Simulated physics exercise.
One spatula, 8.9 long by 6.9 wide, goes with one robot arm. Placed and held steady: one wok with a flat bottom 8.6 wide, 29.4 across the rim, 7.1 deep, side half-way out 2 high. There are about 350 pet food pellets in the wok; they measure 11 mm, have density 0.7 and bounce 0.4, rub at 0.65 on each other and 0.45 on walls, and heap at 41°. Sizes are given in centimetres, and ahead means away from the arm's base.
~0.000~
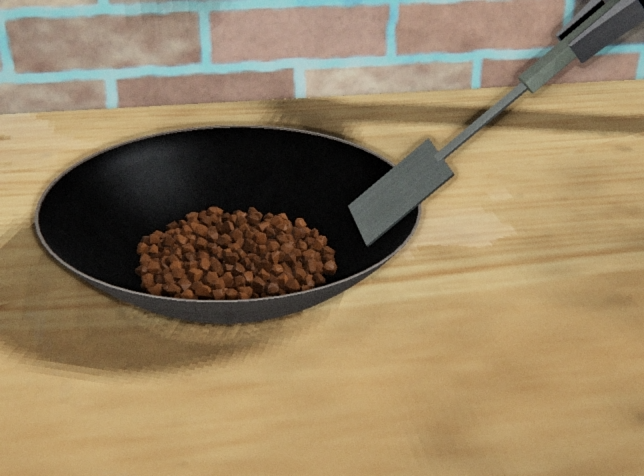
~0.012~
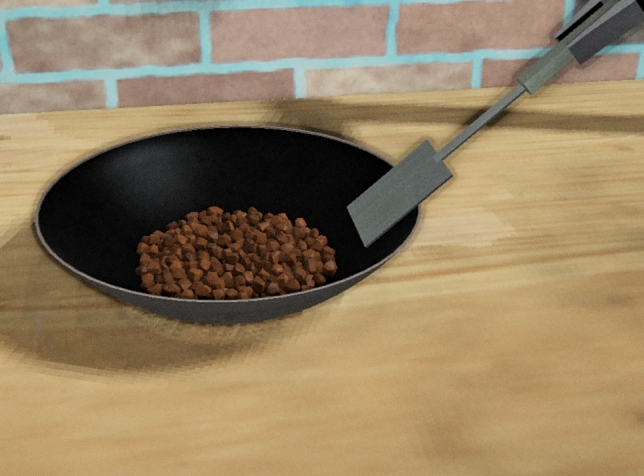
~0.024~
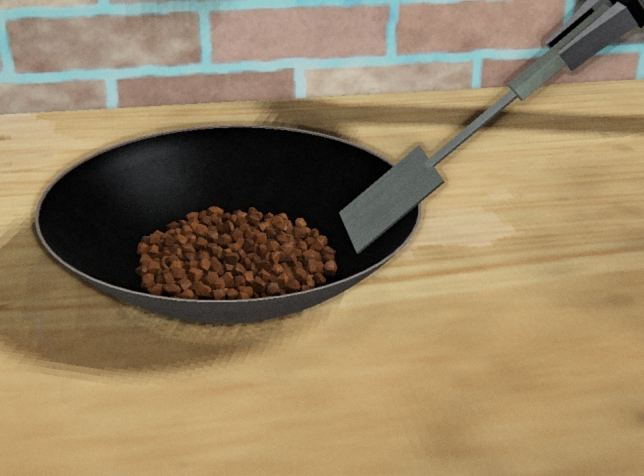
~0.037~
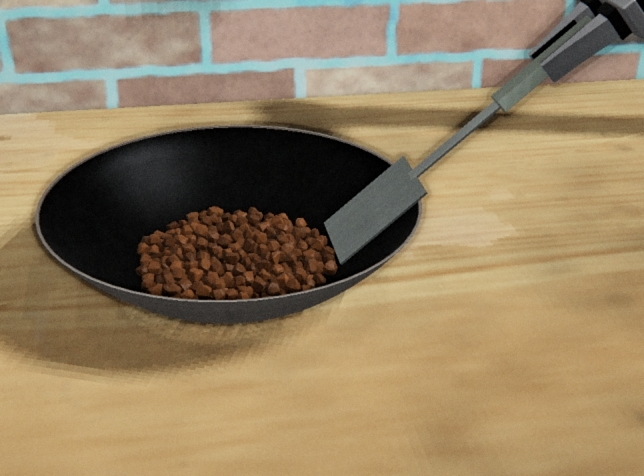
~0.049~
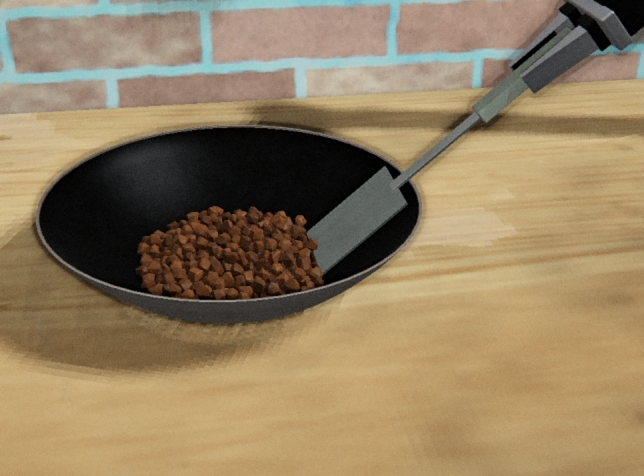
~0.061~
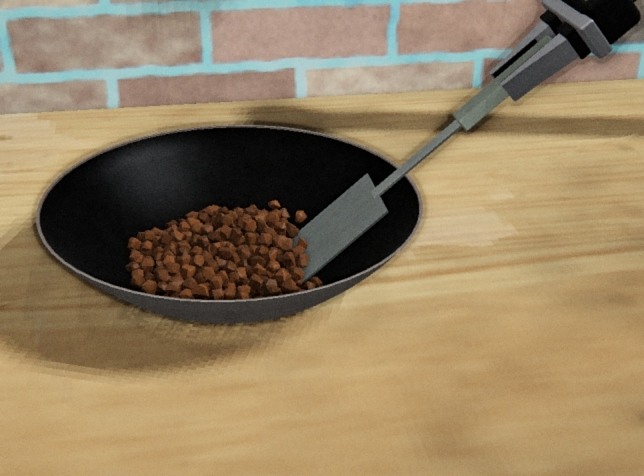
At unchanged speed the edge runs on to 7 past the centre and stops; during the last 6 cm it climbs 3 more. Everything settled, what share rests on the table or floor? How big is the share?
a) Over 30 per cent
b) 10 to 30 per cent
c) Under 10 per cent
Option b: 10 to 30 per cent.
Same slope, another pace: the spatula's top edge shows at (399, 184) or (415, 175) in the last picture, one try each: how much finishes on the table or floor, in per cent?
Respectively, some 5 and 0 per cent.
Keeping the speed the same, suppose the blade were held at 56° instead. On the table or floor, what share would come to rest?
In that case around 25 per cent.
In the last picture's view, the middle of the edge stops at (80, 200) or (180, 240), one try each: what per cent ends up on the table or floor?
45 % and 5 %.
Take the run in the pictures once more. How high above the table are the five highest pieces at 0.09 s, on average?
Somewhere around 6 centimetres high.
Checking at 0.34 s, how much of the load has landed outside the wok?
5 per cent.
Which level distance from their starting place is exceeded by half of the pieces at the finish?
The figure is about 6 cm.
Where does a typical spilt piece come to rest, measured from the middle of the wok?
Estimate: Near 30 cm.
After 0.09 s, sloping 41°, highest piece 6 above the table; 354 in the wok.
After 0.12 s, sloping 41°, highest piece 7 above the table; 354 in the wok.
After 0.34 s, sloping 41°, highest piece 13 above the table; 291 in the wok, 22 on the table or floor, 41 on the blade or in flight.
After 1.39 s, sloping 41°, highest piece 6 above the table; 291 in the wok, 63 on the table or floor.
At rest, 291 in the wok, 63 on the table or floor. That is 18 % on the table or floor.
